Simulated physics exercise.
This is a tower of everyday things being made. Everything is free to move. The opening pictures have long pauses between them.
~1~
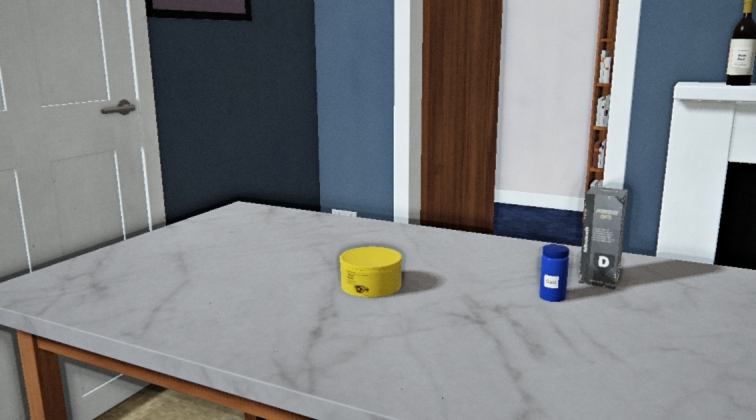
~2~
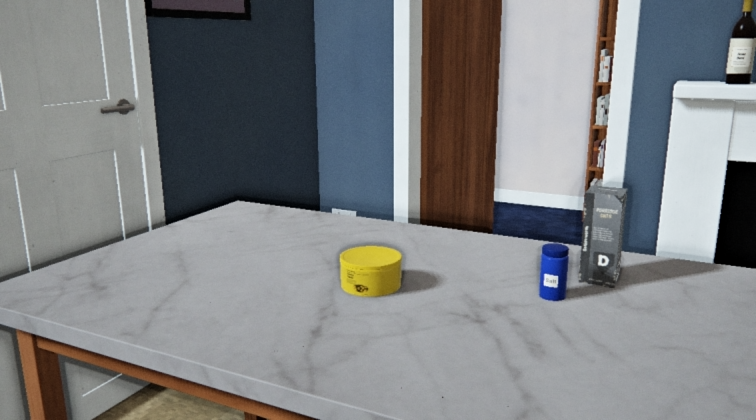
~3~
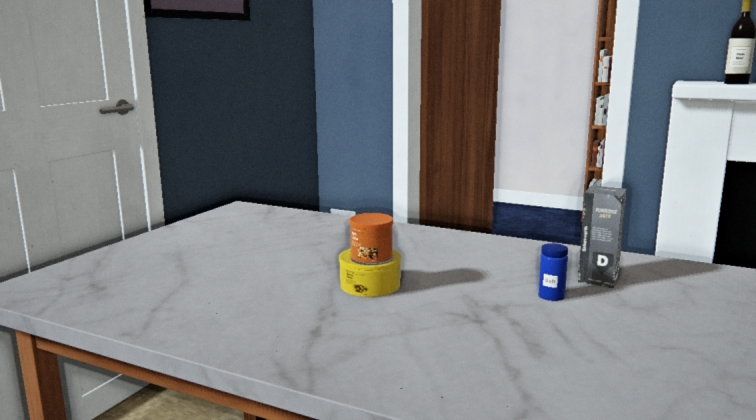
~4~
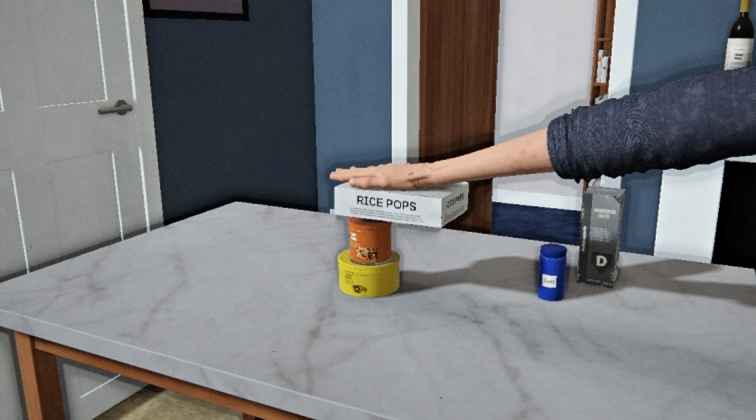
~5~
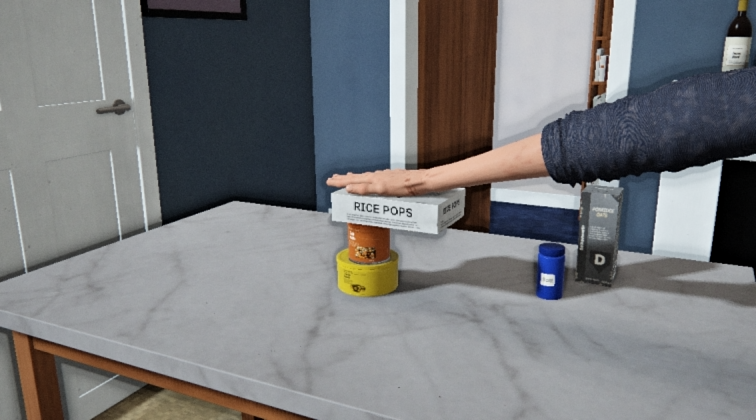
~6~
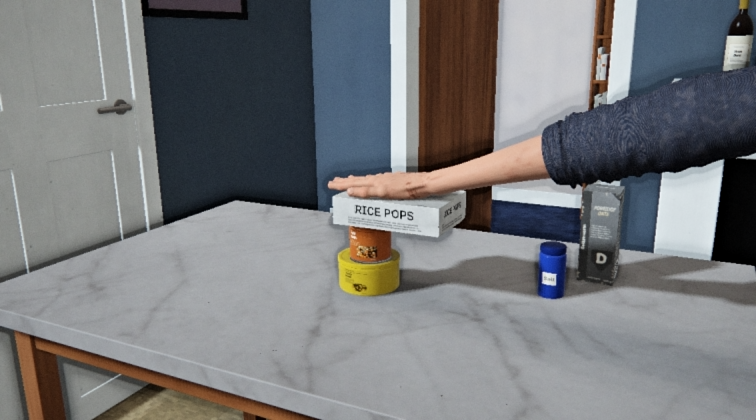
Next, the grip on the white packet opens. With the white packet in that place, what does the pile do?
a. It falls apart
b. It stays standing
a, it falls apart.
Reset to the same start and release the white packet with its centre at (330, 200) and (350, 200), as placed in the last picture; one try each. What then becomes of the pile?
Case 1: Collapse. Case 2: Collapse.
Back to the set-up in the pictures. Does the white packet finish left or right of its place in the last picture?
Looks like it moves off to the right.
Then, 0.30 s later than the last frame, white packet now fallen.
Then, 0.50 s later than the last frame, things are still on the move.
Then, 0.70 s later than the last frame, as before.
Then, 0.90 s later than the last frame, nothing new.
When it is over, fallen, white packet; the other 4 as before. End places, in pixels of the last picture, white packet near (499, 296). The pile comes apart.
